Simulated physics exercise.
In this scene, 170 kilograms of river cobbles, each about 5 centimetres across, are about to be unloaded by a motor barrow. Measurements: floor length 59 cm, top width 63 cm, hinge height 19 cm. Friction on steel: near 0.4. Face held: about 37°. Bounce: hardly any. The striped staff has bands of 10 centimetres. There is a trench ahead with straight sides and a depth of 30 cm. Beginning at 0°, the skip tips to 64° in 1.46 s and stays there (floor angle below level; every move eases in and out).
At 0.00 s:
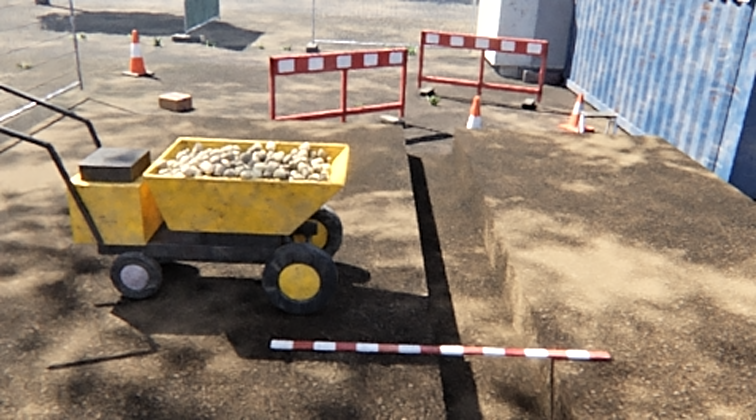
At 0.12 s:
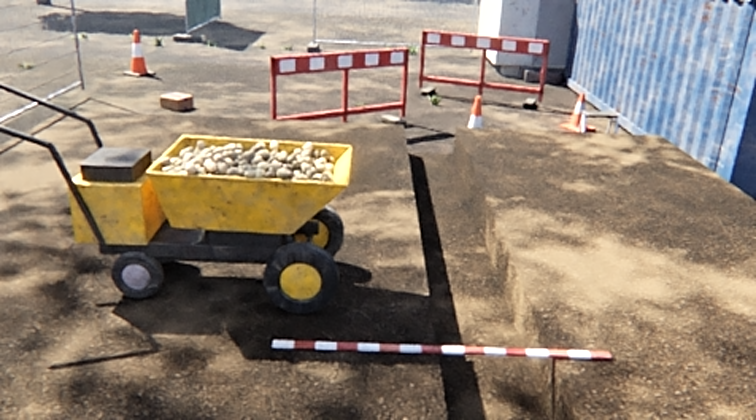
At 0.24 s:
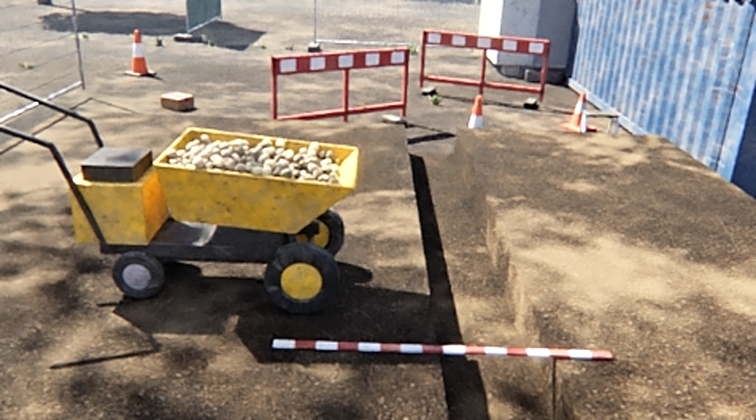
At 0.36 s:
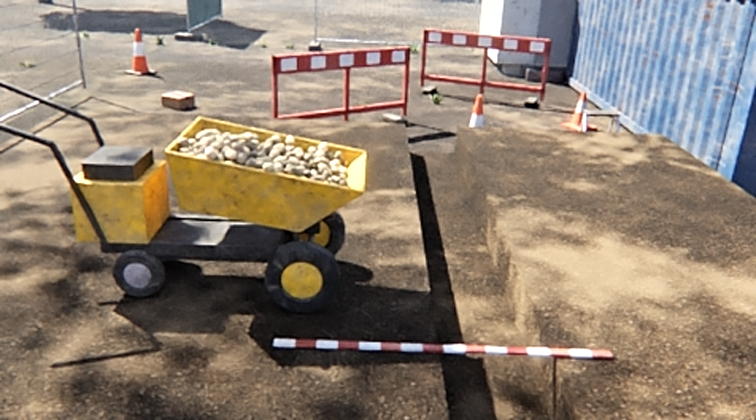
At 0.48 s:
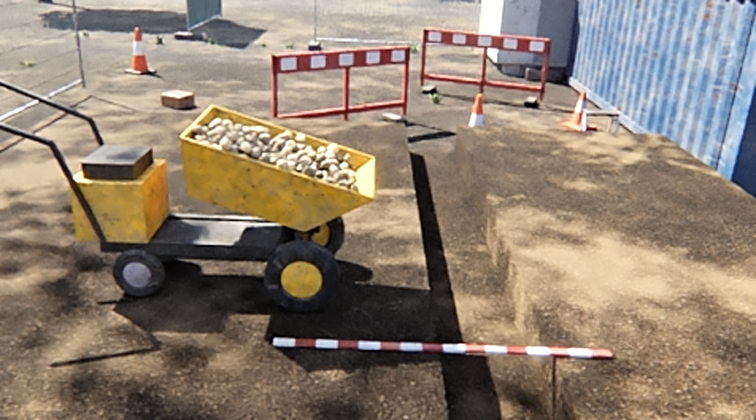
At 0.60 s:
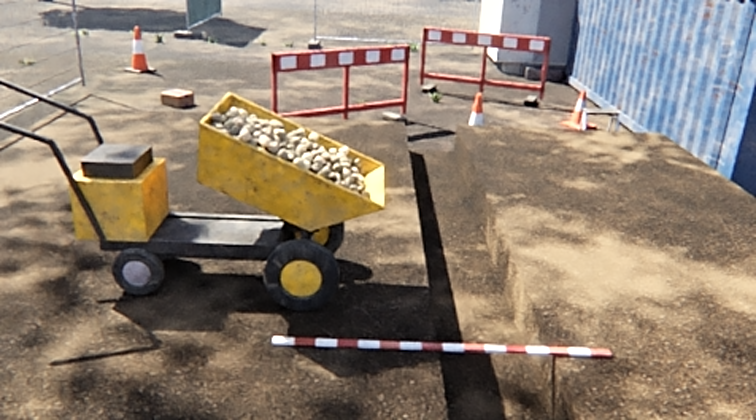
Yellow motor barrow standing beside a narrow trench, its skip of pale stones gradually tilting forward, rear end rising, lip lowering rightward.
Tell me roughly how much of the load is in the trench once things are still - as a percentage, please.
I would put it at 99 %.
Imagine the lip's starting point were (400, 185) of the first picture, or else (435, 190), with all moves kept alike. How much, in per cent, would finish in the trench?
95 and 70 %.
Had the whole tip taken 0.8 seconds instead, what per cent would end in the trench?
I'd put it at some 100 in a hundred.
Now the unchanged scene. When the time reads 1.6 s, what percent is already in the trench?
About 35%.
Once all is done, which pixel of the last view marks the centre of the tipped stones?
Centre estimate: Around (468, 323).
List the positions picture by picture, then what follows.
In the first picture, the skip is at 0°, its lip at (343, 185); the top of the load is at (243, 156).
In the second picture, the skip is at 1°, its lip at (347, 186); the top of the load is at (239, 155); the stones move at 0.2 m/s on average.
In the third picture, the skip is at 5°, its lip at (354, 188); the top of the load is at (216, 148); the stones move at 0.3 m/s on average.
In the fourth picture, the skip is at 10°, its lip at (363, 193); the top of the load is at (210, 140); the stones move at 0.5 m/s on average.
In the fifth picture, the skip is at 16°, its lip at (374, 199); the top of the load is at (218, 129); the stones move at 0.5 m/s on average.
In the sixth picture, the skip is at 24°, its lip at (384, 208); the top of the load is at (231, 118); the stones move at 0.6 m/s on average.
After 1.1 s the floor is at 54°; 100 % in the skip; the foremost stones are at (412, 226).
After 1.6 s the floor is at 64°; 60 % in the skip, 5 % short of the trench, 35 % in the trench; the foremost stones are at (498, 321).
After 1.9 s the floor is at 64°; 30 % in the skip, 3 % short of the trench, 66 % in the trench; the foremost stones are at (519, 333).
After 3.9 s the floor is at 64°; 0 % in the skip, 1 % short of the trench, 99 % in the trench; the foremost stones are at (517, 323).
